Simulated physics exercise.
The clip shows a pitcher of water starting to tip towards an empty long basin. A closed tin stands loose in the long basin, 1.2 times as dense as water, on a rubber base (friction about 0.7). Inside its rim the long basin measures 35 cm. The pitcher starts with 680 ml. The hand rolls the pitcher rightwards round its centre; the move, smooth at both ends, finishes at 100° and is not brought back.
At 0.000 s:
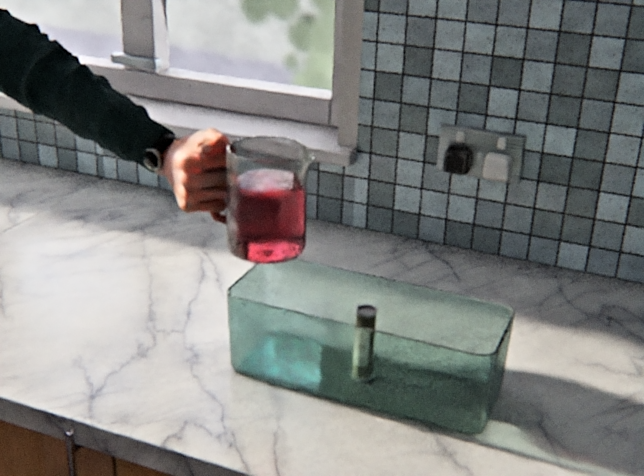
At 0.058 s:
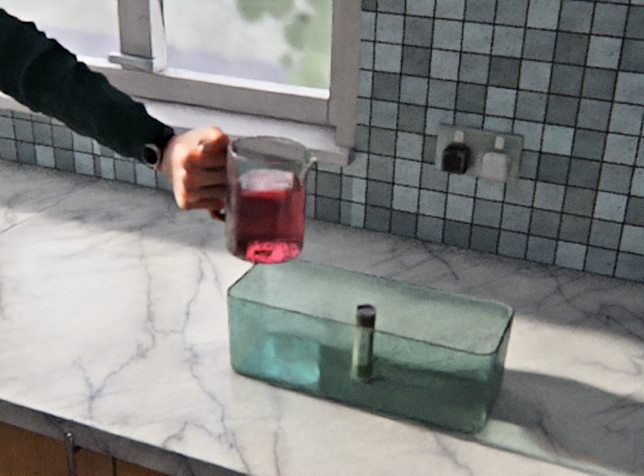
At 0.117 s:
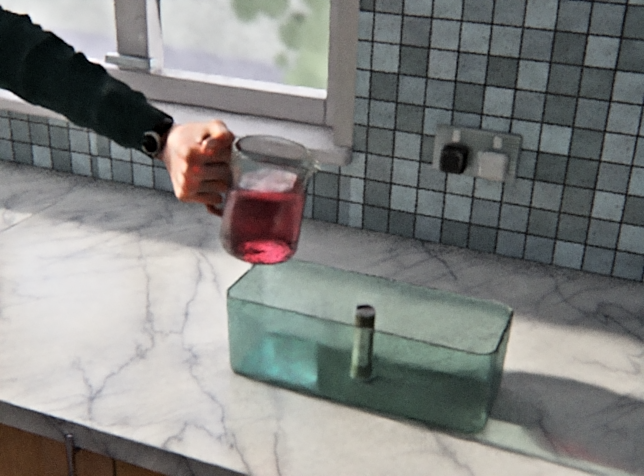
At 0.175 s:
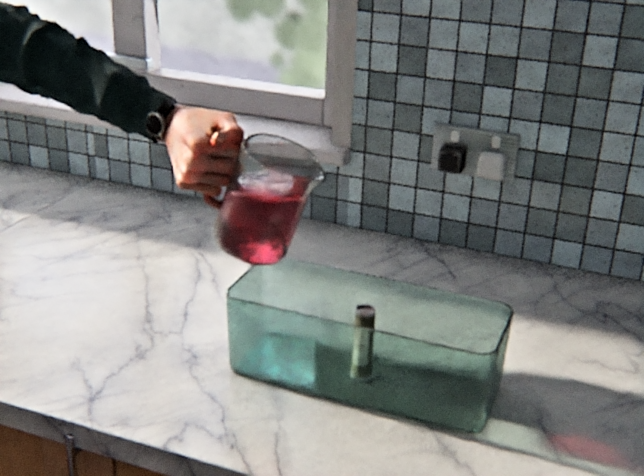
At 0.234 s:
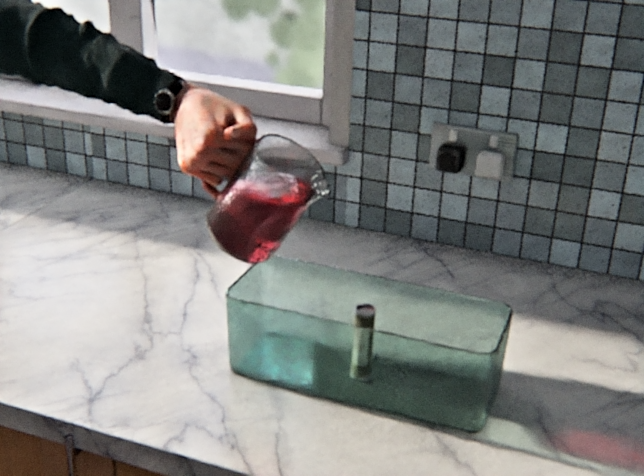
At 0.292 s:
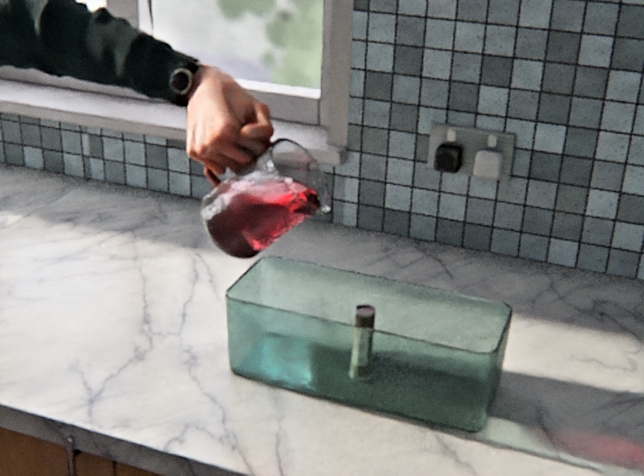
In this clip, a hand in a dark sleeve holds a clear pitcher of red liquid above a long greenish basin with a small upright container inside, then tilts the pitcher rightwards, slowly at first, while the basin stays still.
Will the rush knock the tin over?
It falls.
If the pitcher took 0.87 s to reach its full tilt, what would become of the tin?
The tin goes over.
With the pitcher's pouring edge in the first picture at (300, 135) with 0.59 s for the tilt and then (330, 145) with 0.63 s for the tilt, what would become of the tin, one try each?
First it falls; then it remains upright.
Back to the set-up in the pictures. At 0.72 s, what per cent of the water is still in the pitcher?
Near 30 in a hundred.
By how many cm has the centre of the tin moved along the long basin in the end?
Some 11.5 cm.
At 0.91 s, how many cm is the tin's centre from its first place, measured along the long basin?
About 12 cm.
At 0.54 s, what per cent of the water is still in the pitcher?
Near 70 in a hundred.
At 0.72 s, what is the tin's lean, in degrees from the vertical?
Near 25° from upright.
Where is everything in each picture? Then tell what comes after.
The first frame shows tilt 0°; pouring edge (313, 158); surface from (236, 174) to (303, 187); the long basin's rim runs from (246, 274) to (505, 333); the tin's top is at (366, 313).
The second frame shows tilt 2°; pouring edge (315, 160); surface from (236, 175) to (303, 187).
The third frame shows tilt 9°; pouring edge (319, 167); surface from (236, 176) to (304, 188).
The fourth frame shows tilt 19°; pouring edge (325, 179); surface from (235, 180) to (307, 191).
The fifth frame shows tilt 32°; pouring edge (329, 195); surface from (226, 191) to (312, 195).
The sixth frame shows tilt 47°; pouring edge (331, 212); surface from (213, 192) to (322, 202).
Then, 0.54 s in, the tilt is 96° and 71 per cent is still to pour; the tin stands where it began.
Then, 0.72 s in, the tilt is 100° and 30 per cent is still to pour; the tin leans 23°.
Then, 0.91 s in, the tilt is 100° and 11 per cent is still to pour; the tin lies on its side.
Then, 1.11 s in, the tilt is 100° and 4 per cent is still to pour; the tin lies on its side.
Finally, the tin lies on its side.
